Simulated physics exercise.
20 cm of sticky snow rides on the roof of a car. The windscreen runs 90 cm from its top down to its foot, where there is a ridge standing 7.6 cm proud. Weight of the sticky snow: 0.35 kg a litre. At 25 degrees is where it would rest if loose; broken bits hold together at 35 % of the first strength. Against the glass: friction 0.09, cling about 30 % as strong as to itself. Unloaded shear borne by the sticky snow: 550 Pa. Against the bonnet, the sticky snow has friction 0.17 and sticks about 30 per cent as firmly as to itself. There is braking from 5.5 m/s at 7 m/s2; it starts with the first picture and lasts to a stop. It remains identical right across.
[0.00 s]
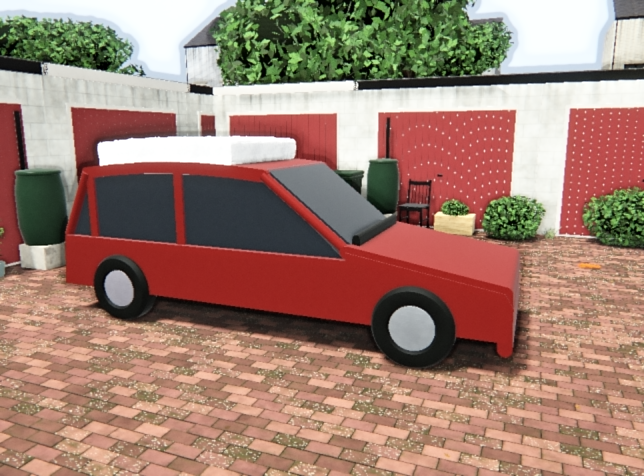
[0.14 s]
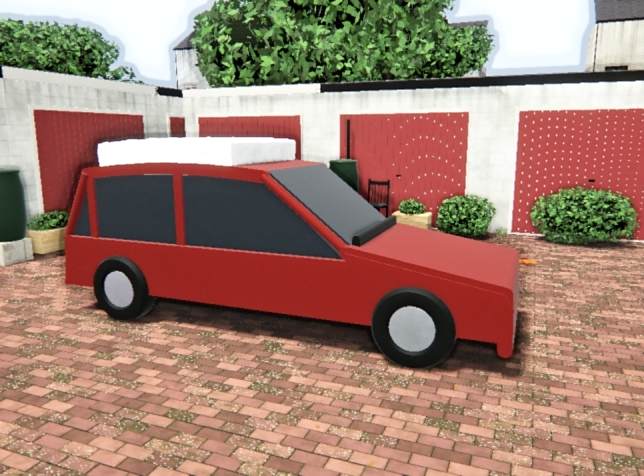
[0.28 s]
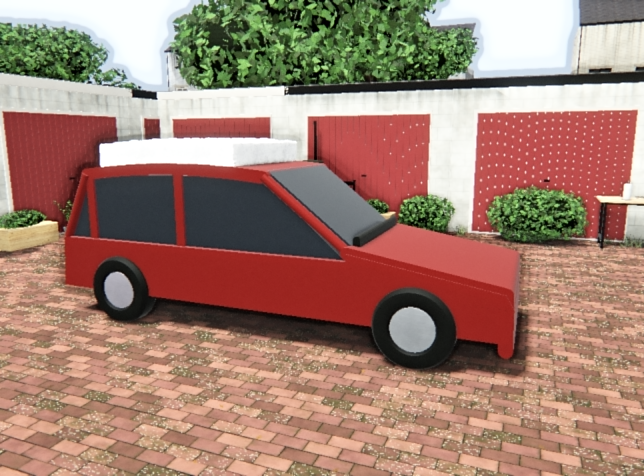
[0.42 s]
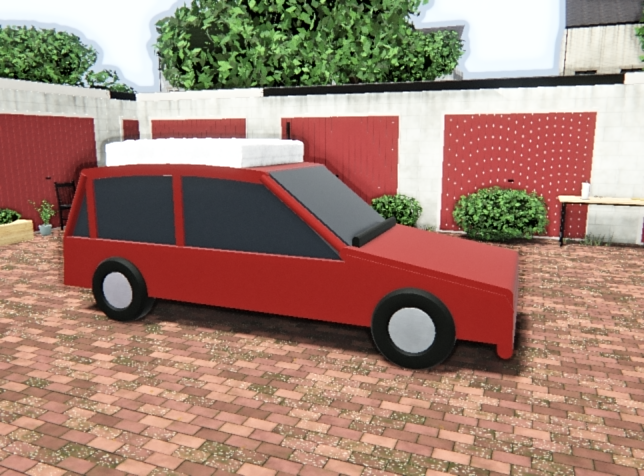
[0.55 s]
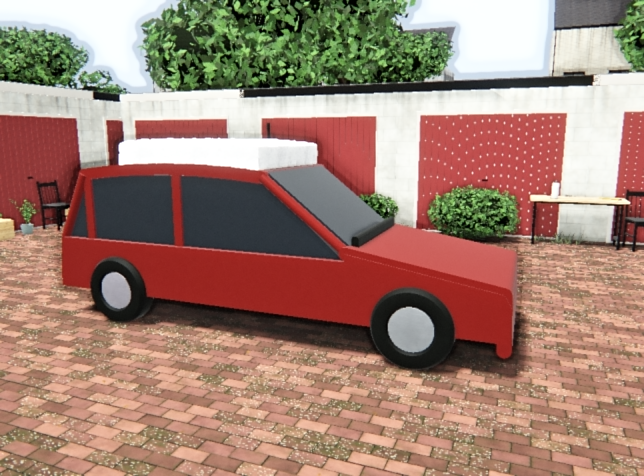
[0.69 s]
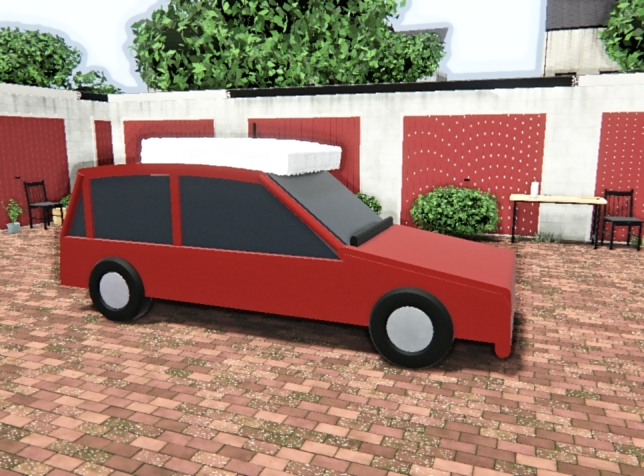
A white slab of snow lies on the roof of a boxy red car with dark windows, seen from its right-hand side and slightly above in a brick-paved yard. Behind it are pale walls with red panels, green bushes and trees. The camera keeps level with the car as the background slides left, then the slab slips forward in one piece, its front edge passing over the windscreen's top.
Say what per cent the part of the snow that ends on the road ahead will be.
Roughly 99 out of 100.
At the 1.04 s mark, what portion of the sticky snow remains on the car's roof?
Around 9 percent at that moment.
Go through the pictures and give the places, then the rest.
In the first frame, leading edge of the sticky snow at (231, 155).
In the second frame, leading edge of the sticky snow at (231, 144).
In the third frame, leading edge of the sticky snow at (233, 145), its middle shifted 1.8 cm.
In the fourth frame, leading edge of the sticky snow at (241, 153), its middle shifted 9.9 cm.
In the fifth frame, leading edge of the sticky snow at (259, 150), its middle shifted 27 cm.
In the sixth frame, leading edge of the sticky snow at (288, 155), its middle shifted 53 cm, 16 % of it past the top of the windscreen, in one piece.
After 1.04 s, 9 % of the snow is on the roof, 50 % on the glass, 41 % on the bonnet and none has gone off the nose.
After 1.46 s, none of the snow is on the roof, none on the glass, 73 % on the bonnet and 27 % has gone off the nose.
After 1.87 s, none of the snow is on the roof, none on the glass, 16 % on the bonnet and 84 % has gone off the nose.
After 2.29 s, none of the snow is on the roof, none on the glass, 1 % on the bonnet and 99 % has gone off the nose.
After 2.39 s, at the end, none of the snow is on the roof, none on the glass, 1 % on the bonnet and 99 % has gone off the nose.
